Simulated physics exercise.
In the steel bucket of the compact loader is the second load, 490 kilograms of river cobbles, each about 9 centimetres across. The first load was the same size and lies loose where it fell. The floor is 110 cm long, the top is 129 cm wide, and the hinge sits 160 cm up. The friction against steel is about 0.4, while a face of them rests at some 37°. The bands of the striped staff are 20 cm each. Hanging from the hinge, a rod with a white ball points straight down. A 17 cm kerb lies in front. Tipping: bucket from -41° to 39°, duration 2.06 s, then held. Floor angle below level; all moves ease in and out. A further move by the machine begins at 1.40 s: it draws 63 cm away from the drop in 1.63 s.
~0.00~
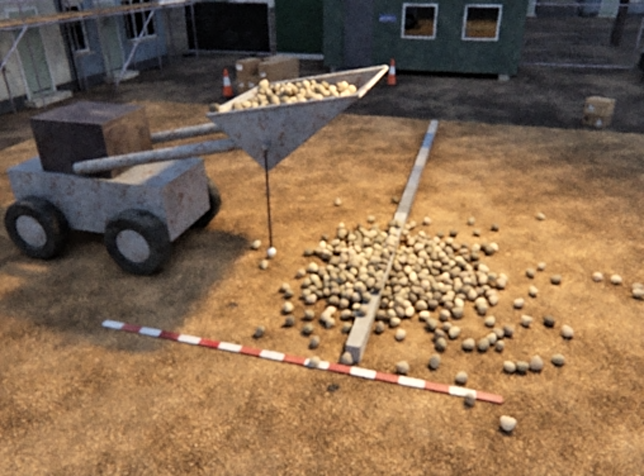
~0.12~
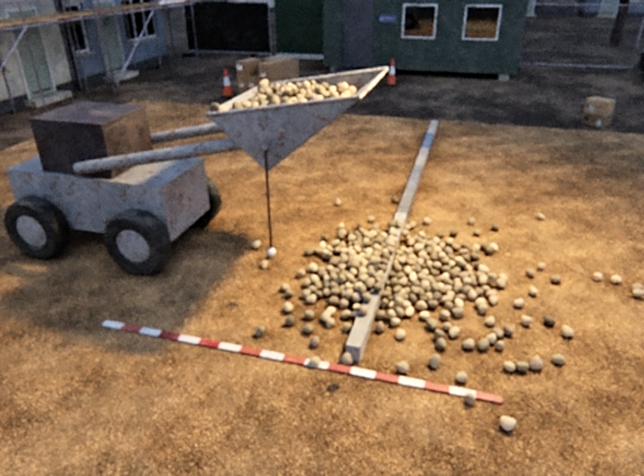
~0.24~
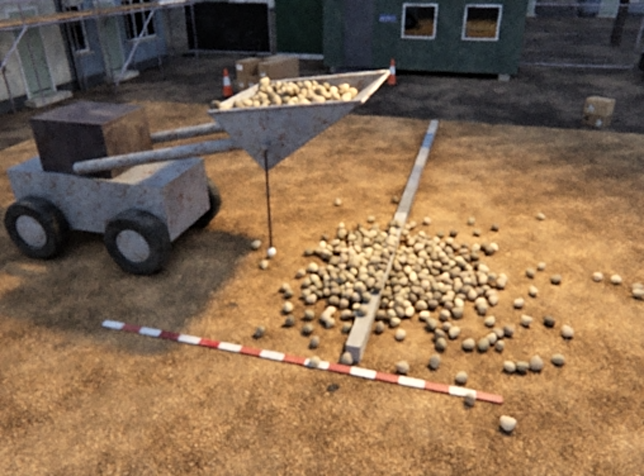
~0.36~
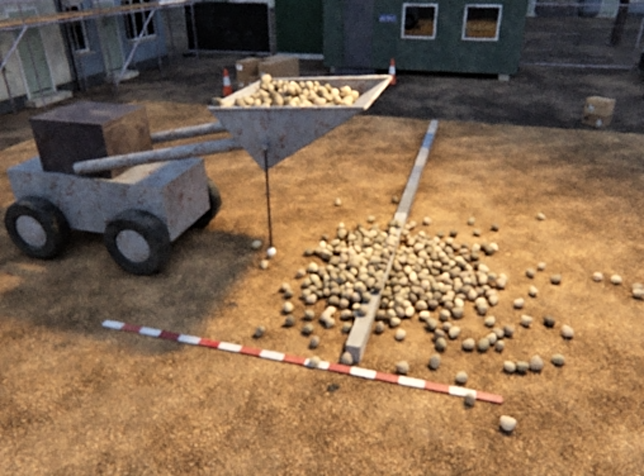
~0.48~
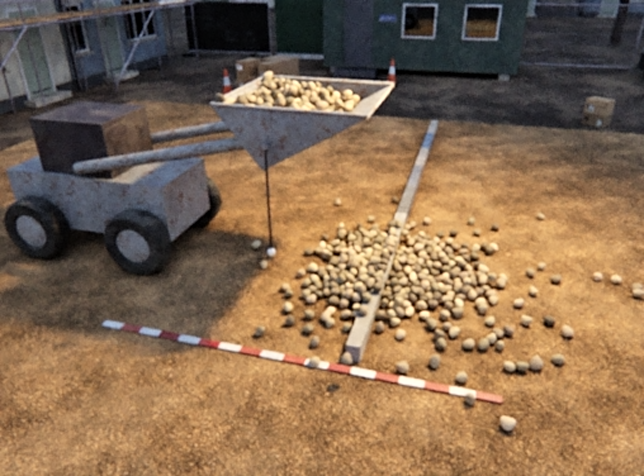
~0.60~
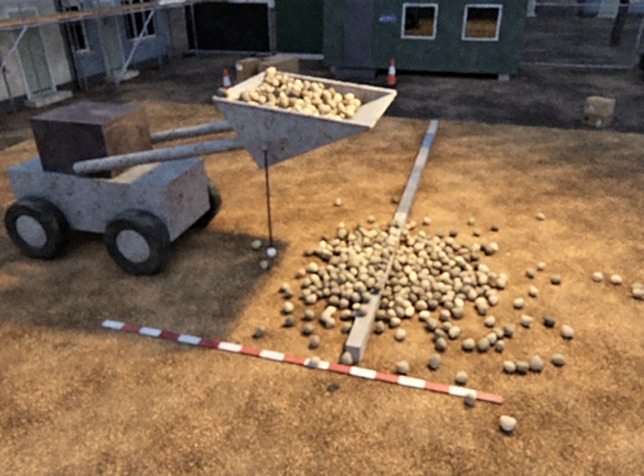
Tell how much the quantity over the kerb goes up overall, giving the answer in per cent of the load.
It goes up by roughly 28 per cent.
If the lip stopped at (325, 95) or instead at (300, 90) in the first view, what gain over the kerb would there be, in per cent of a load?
Around 5 and 0 percent respectively.
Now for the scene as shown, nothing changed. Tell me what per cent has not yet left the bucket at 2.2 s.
It keeps some 25 percent of its load.
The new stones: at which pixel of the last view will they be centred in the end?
Middle: Approx. (360, 262) px.
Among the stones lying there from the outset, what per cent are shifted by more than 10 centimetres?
Around 15 in a hundred.
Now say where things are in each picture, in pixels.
The bucket is at -41°, its lip at (360, 96); the top of the load is at (315, 90). The earlier load is highest near (380, 260), 24 cm above ground level, 49 % on this side of the kerb, 50 % over the kerb, in the first picture.
The bucket is at -40°, its lip at (360, 97); the top of the load is at (315, 90); the stones move at 0.1 m/s on average, in the second picture.
Lip at (362, 101), floor tilted -38°, highest stones at (302, 89); the stones move at 0.1 m/s on average, in the third picture.
The bucket is at -35°, its lip at (365, 108); the top of the load is at (291, 87); the stones move at 0.2 m/s on average, in the fourth picture.
The bucket is at -30°, its lip at (368, 117); the top of the load is at (284, 86); the stones move at 0.2 m/s on average, in the fifth picture.
Lip at (371, 127), floor tilted -25°, highest stones at (277, 80); the stones move at 0.2 m/s on average, in the sixth picture.
After 1.5 s the floor is at 26°; in per cent of one load, 100 in the bucket, 49 on this side of the kerb, 50 over the kerb; the foremost stones are at (588, 286).
After 2.2 s the floor is at 39°; in per cent of one load, 26 in the bucket, 113 on this side of the kerb, 60 over the kerb; the foremost stones are at (588, 286).
After 3.5 s the floor is at 39°; in per cent of one load, 0 in the bucket, 121 on this side of the kerb, 78 over the kerb; the foremost stones are at (588, 286).
After 6.3 s the floor is at 39°; in per cent of one load, 0 in the bucket, 121 on this side of the kerb, 78 over the kerb; the foremost stones are at (588, 286). Net gain over the kerb, 28.
